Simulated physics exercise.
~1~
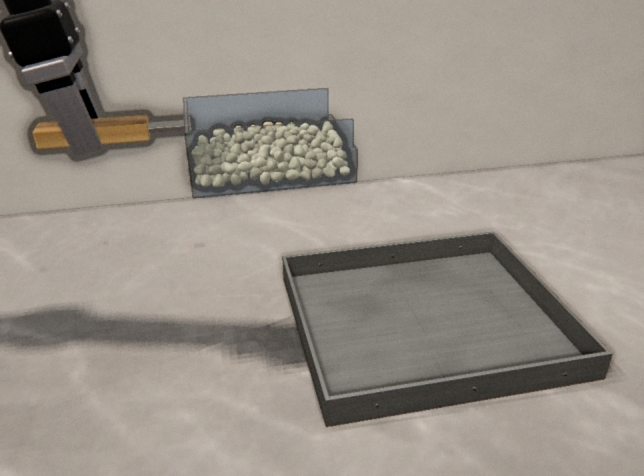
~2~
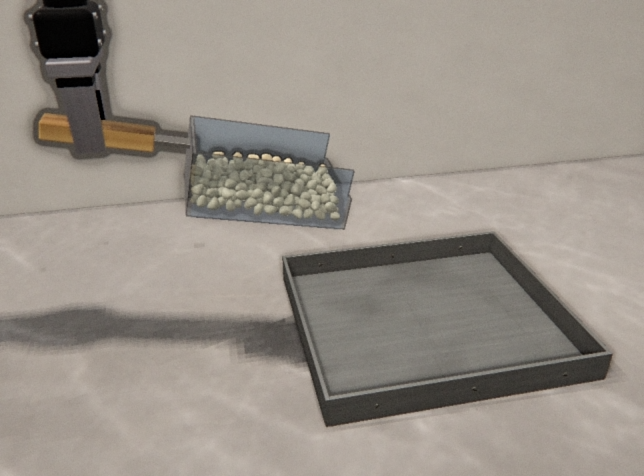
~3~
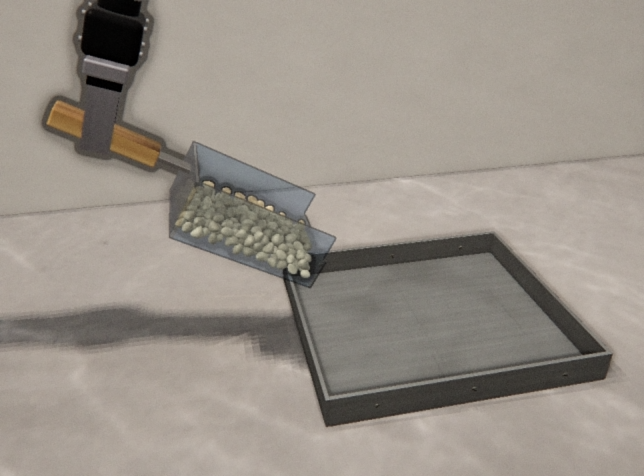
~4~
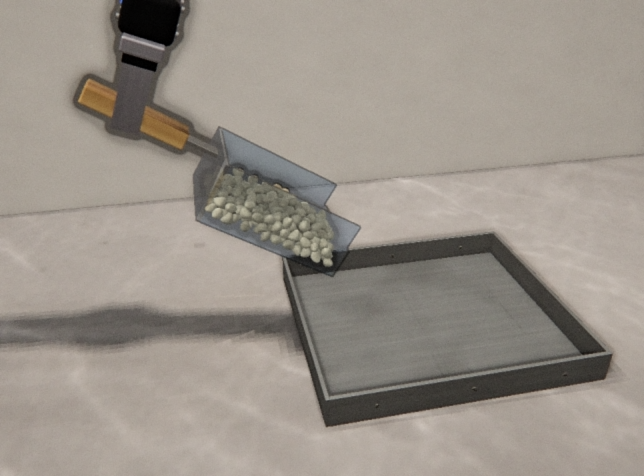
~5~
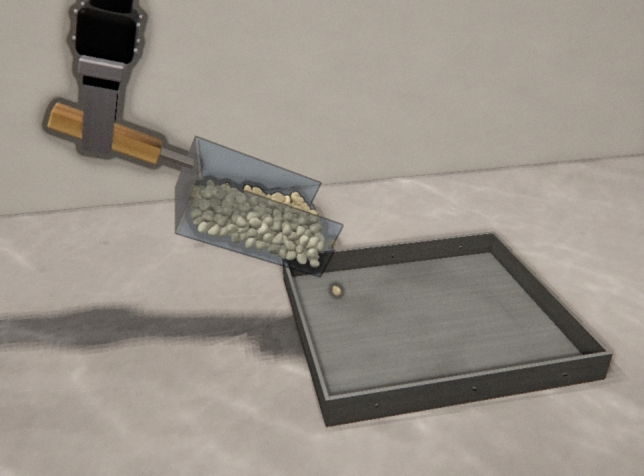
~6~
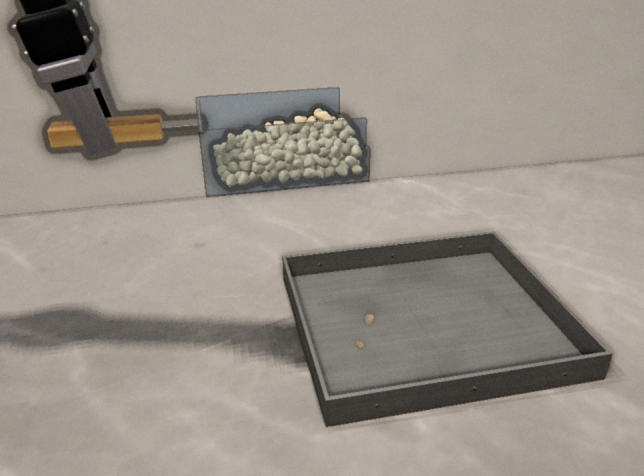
A robot arm gripping a clear scoop full of pale beans lowered and tipped it toward a shallow gray tray, shifted it about, then lifted it level again, leaving just two beans in the tray and nearly all still in the scoop.
